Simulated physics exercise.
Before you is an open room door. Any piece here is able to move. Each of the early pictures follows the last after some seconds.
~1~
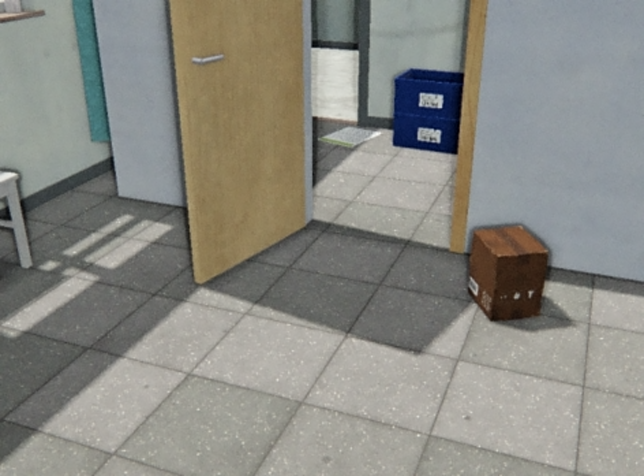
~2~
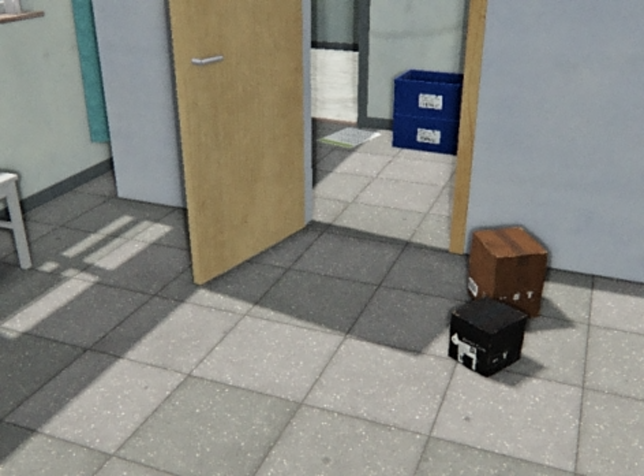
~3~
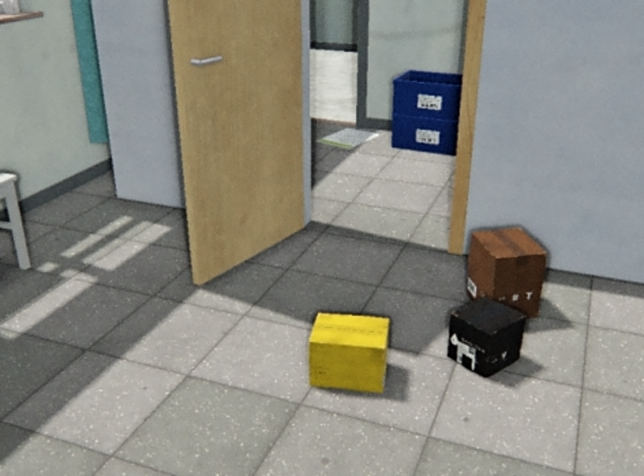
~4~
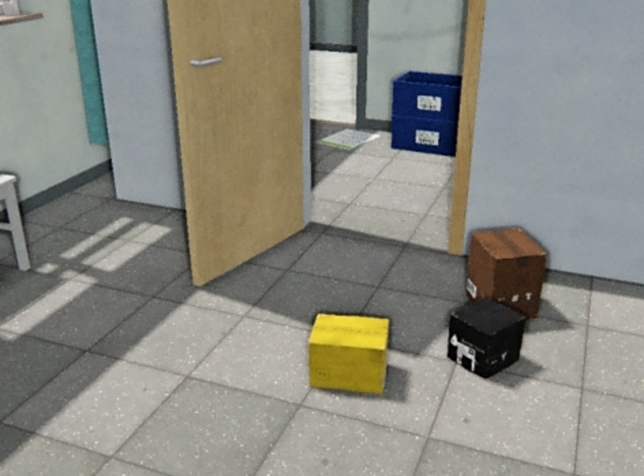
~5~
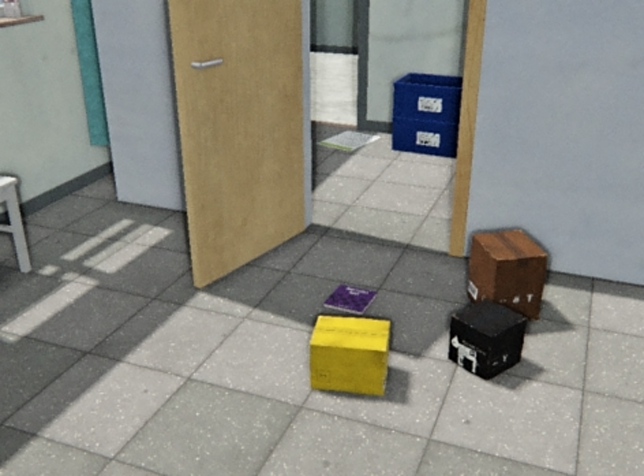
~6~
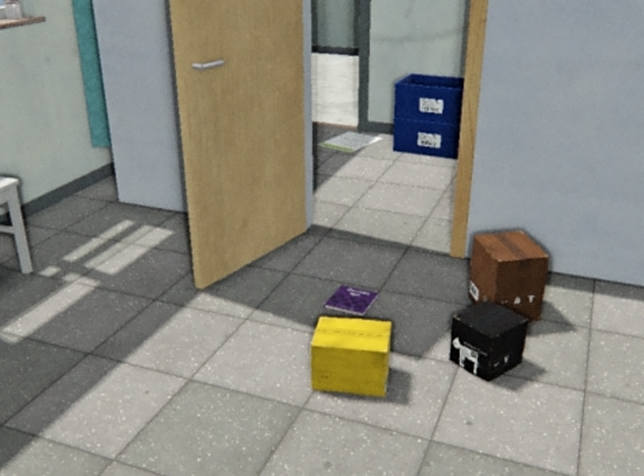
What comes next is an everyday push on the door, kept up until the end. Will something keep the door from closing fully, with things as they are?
So the door meets the frame after all.
Then, 0.80 s past the last view, door 66° open.
Then, 1.20 s past the last view, door 28° open.
Finally, door 0° open; all 4 still in place. Final places as the last picture's camera would see them, purple book near (352, 301).
